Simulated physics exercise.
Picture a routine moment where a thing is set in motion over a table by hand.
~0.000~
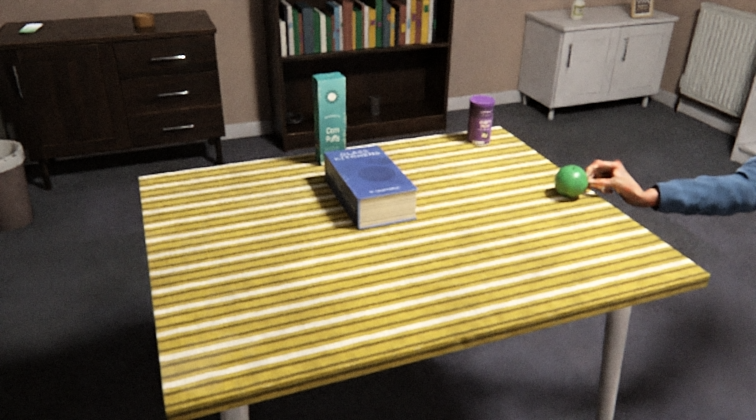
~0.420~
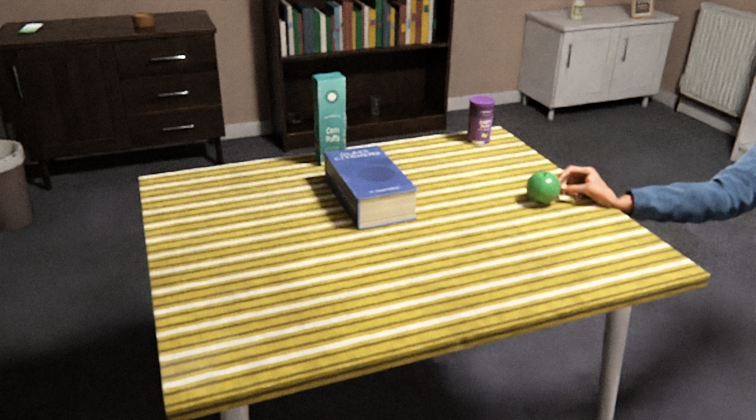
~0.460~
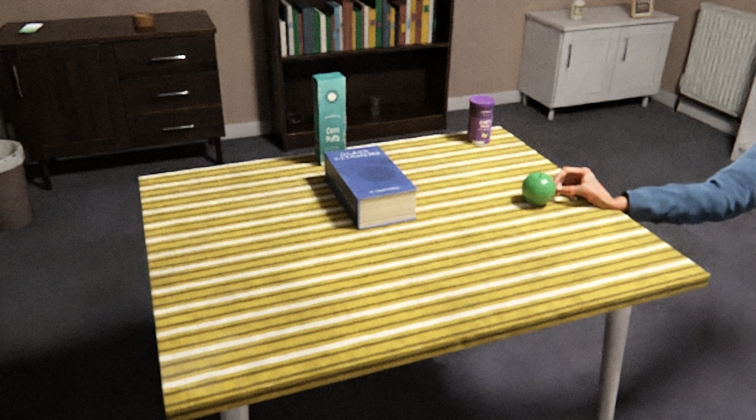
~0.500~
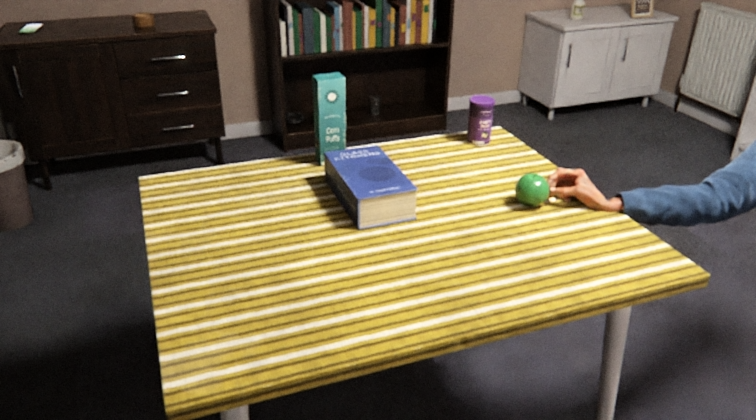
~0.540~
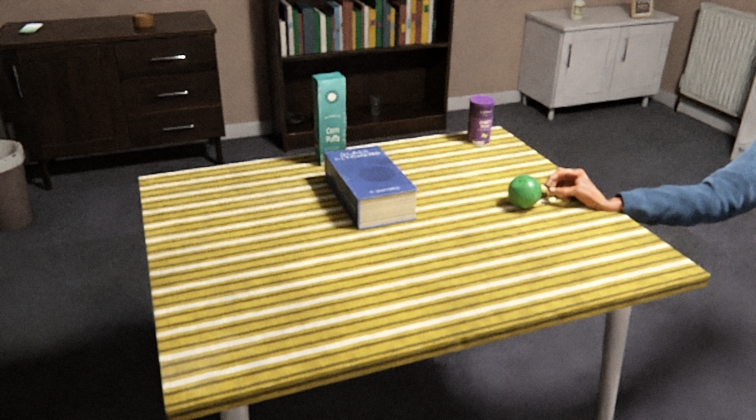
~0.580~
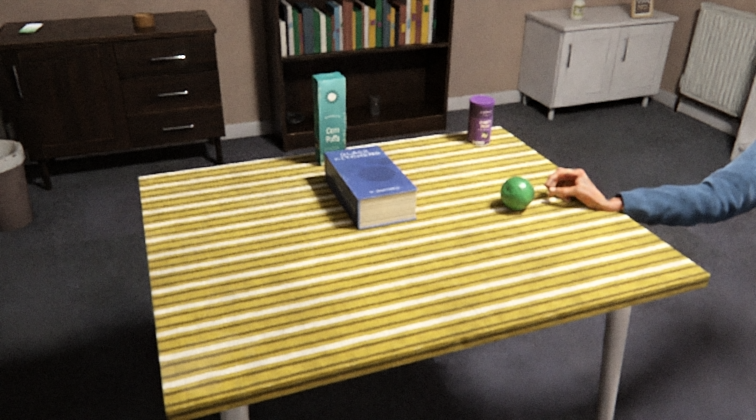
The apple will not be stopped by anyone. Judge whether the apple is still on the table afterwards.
It is still on the table.
After 0.78 s, green apple rolled well along near (482, 201).
After 1.08 s, green apple rolled well along near (435, 212).
After 1.38 s, green apple rolled well along near (395, 220).
After 1.78 s, green apple rolled well along near (355, 229).
At rest (2.8 s), moved from the start, green apple. Seen from the same camera at the end, green apple near (330, 234).
